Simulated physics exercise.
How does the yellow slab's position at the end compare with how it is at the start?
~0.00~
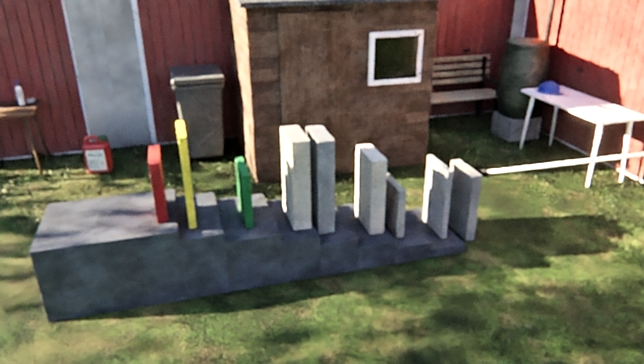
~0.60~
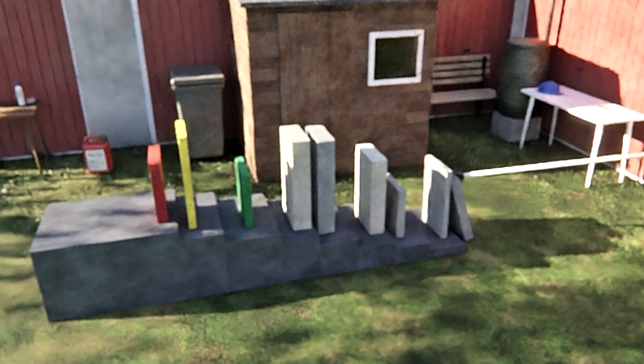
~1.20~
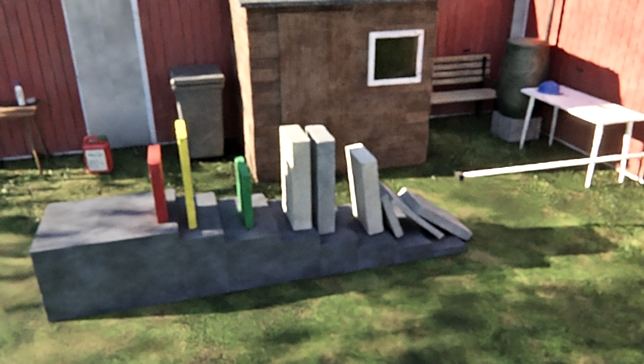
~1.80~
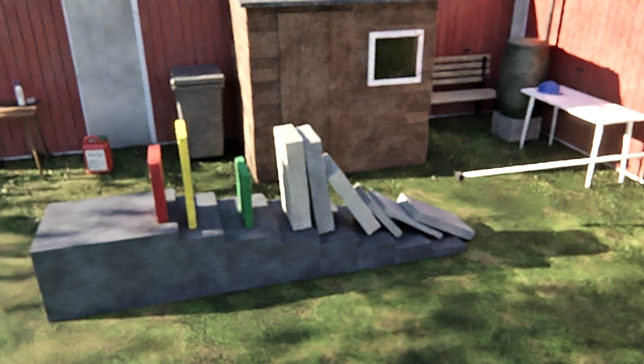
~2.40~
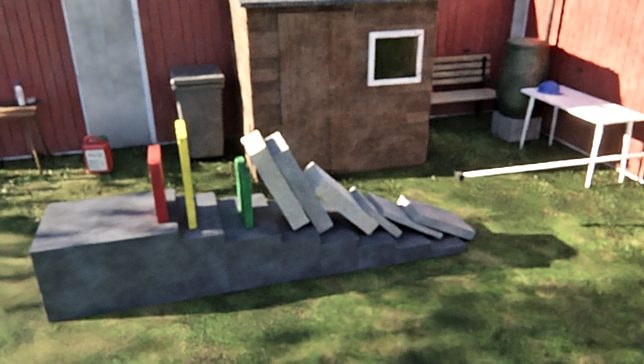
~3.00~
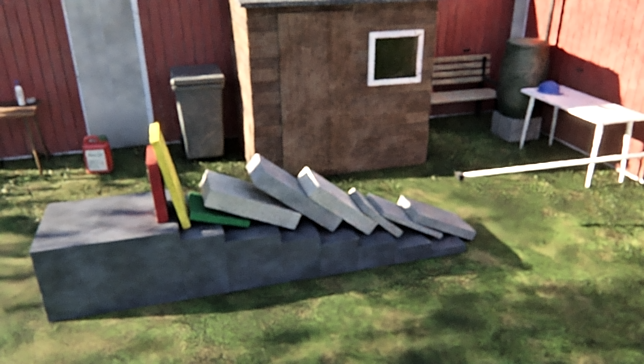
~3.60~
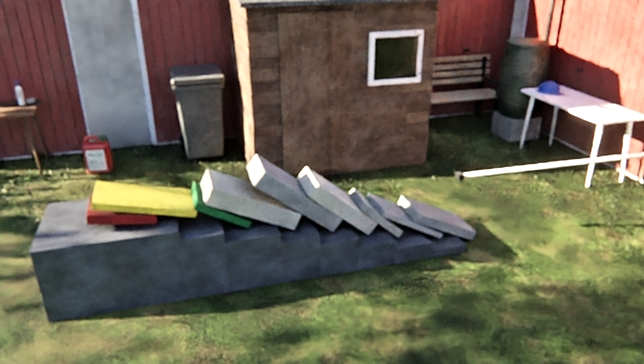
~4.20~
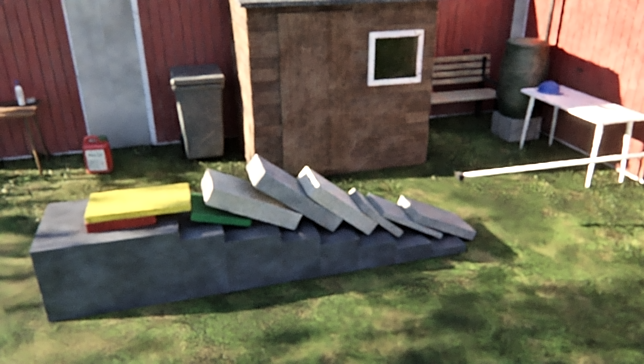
At the start the yellow slab stands upright on the steps, and by the end it has toppled to the left and lies on its side.
